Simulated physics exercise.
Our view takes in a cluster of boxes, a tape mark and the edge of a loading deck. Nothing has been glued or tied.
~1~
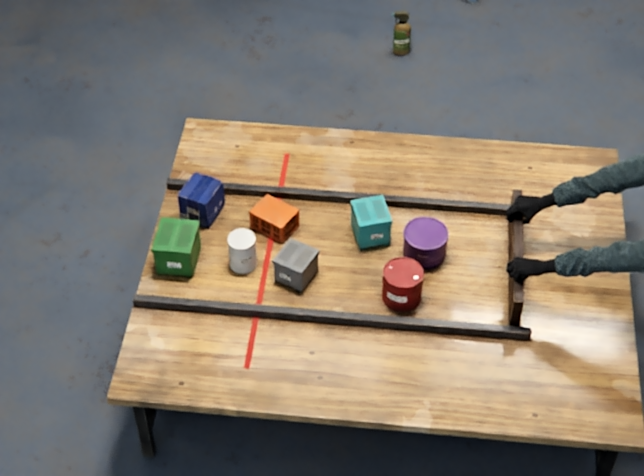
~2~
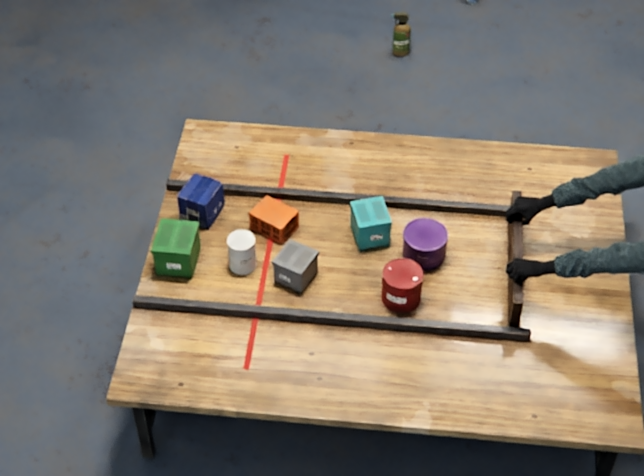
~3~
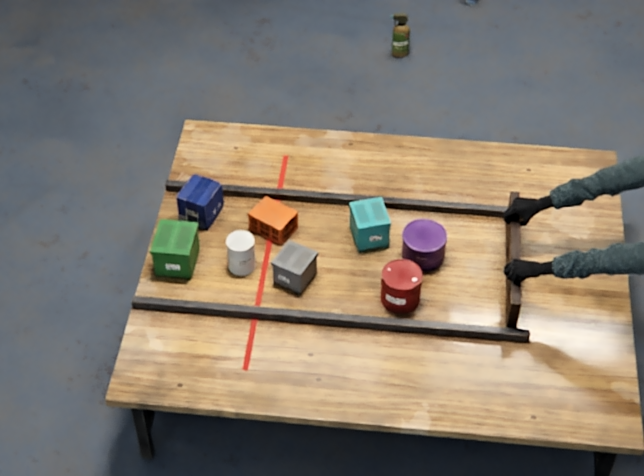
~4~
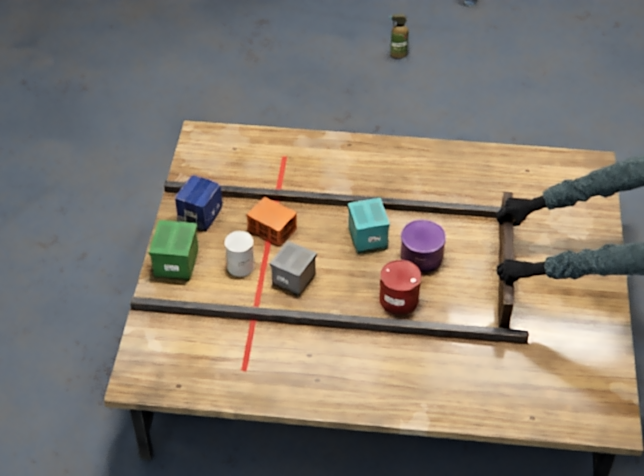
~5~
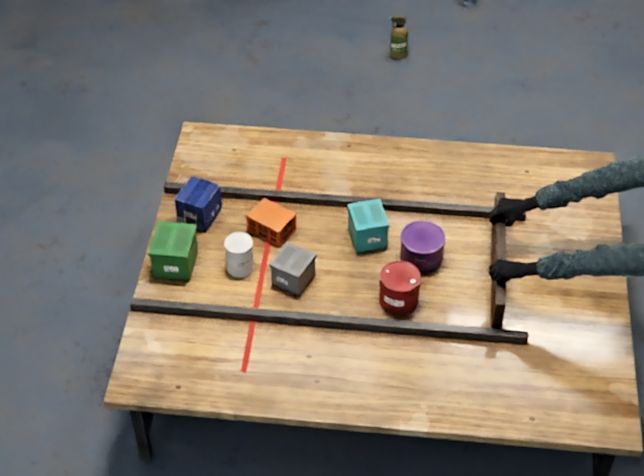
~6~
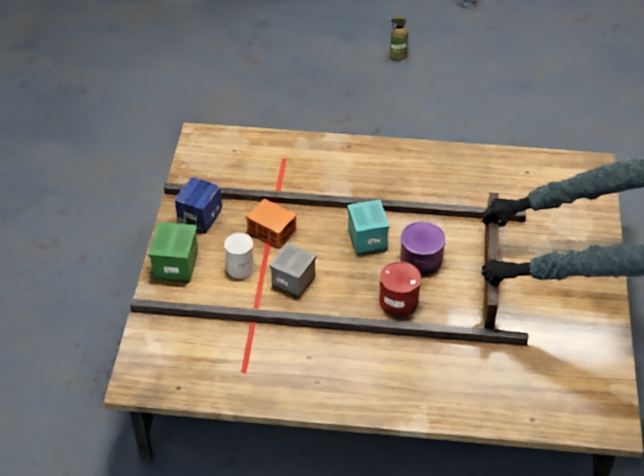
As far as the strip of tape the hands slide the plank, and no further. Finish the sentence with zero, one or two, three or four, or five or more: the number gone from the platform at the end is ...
The number gone from the platform at the end is zero.
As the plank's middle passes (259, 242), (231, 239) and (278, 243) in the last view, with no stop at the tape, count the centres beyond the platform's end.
First 0, then 2, then 0.
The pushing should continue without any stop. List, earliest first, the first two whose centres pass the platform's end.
Earliest first: Blue parcel, green tote.
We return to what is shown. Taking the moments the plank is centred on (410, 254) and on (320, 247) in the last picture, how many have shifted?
At first I count 3, and then 6.
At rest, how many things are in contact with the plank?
The count in contact is 3.
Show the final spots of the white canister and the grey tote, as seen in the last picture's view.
The white canister comes to rest close to (198, 239), while the grey tote rests close to (218, 258).
Soon after, none off yet; green tote at rest near (174, 253); blue parcel at rest near (199, 205); white canister at rest near (240, 256).
After that, none off yet; green tote at rest near (174, 253); blue parcel at rest near (199, 205); white canister displaced a little near (226, 251).
In the end, the number that fall off is zero.
